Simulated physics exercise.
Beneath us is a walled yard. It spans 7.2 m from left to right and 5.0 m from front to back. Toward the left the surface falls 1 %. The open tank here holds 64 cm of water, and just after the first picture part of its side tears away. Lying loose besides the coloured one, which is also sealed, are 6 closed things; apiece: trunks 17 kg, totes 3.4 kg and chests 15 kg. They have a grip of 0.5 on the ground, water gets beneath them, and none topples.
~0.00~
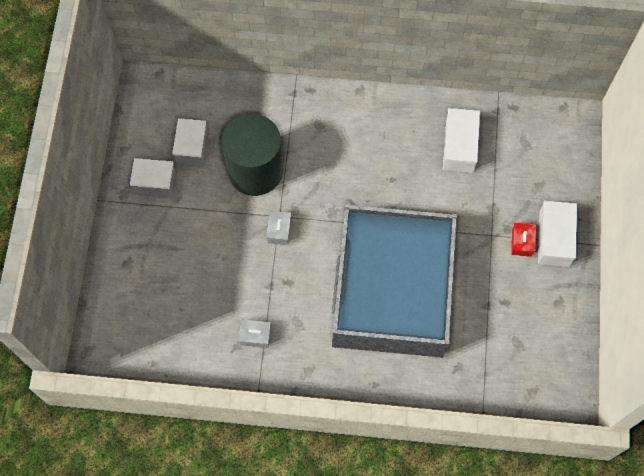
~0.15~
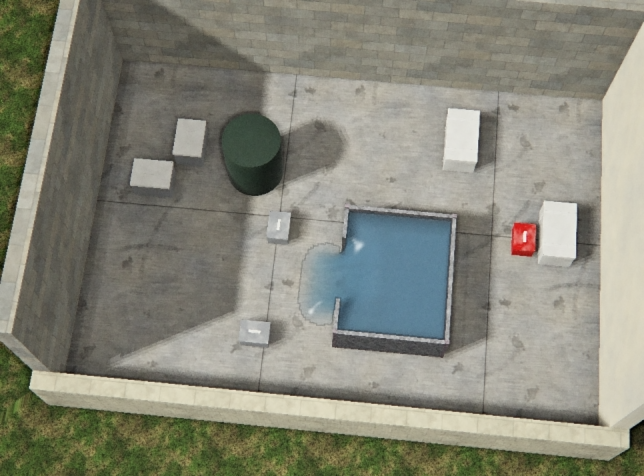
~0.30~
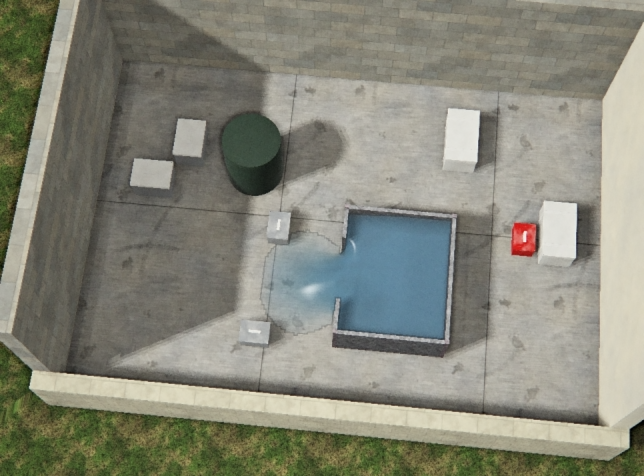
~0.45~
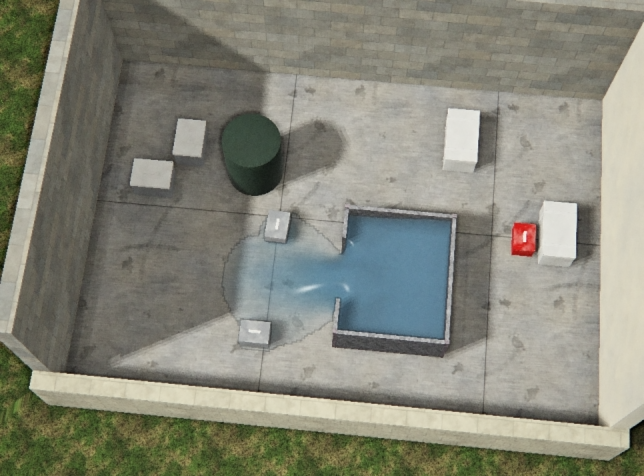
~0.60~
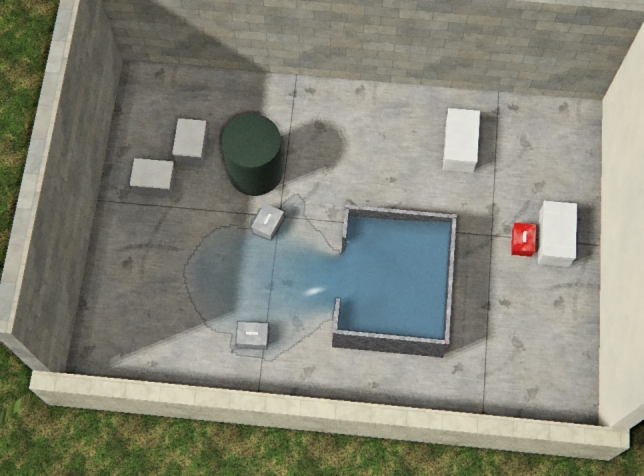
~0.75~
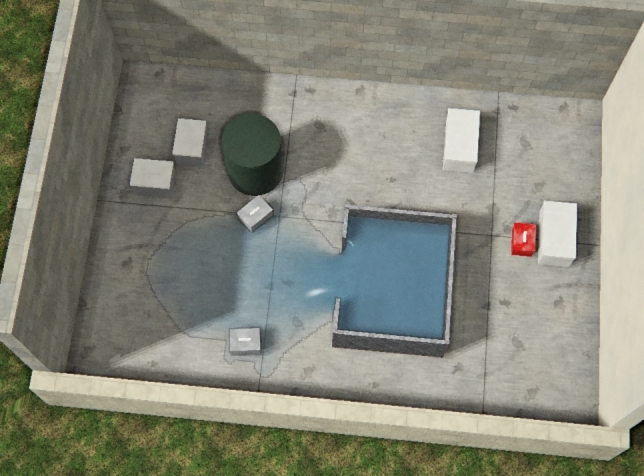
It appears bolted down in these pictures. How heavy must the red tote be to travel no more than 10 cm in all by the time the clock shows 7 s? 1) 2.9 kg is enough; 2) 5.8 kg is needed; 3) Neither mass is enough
2.9 kg is enough (1).
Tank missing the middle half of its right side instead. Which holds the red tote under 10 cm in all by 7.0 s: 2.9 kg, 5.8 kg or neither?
Answer: Neither of them.
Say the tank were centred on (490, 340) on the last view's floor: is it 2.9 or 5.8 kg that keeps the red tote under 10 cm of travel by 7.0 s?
In that case the lighter mass suffices.
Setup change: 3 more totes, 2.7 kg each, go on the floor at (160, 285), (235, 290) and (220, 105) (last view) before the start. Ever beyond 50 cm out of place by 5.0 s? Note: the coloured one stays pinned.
First one went beyond, second went beyond, third went beyond.
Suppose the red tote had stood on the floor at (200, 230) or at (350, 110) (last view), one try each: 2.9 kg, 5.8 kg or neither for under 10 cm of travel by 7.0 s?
First spot: No mass works; second spot: No mass works.
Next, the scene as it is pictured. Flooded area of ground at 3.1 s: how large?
That flooded area is roughly 17 m2.
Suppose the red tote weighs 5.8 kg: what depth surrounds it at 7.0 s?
Close to 0 cm deep.
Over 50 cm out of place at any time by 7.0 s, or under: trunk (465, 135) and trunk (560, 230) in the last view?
The first is within the limit and the second is within the limit.
After 1.4 s the red tote would be 0 cm from its start with 2.9 kg and 0 cm from its start with 5.8 kg; 0 cm of water round it then.
After 3.1 s the red tote would be 0 cm from its start with 2.9 kg and 0 cm from its start with 5.8 kg; 0 cm of water round it then.
After 4.9 s the red tote would be 0 cm from its start with 2.9 kg and 0 cm from its start with 5.8 kg; 0 cm of water round it then.
After 7.0 s the red tote would be 0 cm from its start with 2.9 kg and 0 cm from its start with 5.8 kg; 0 cm of water round it then.
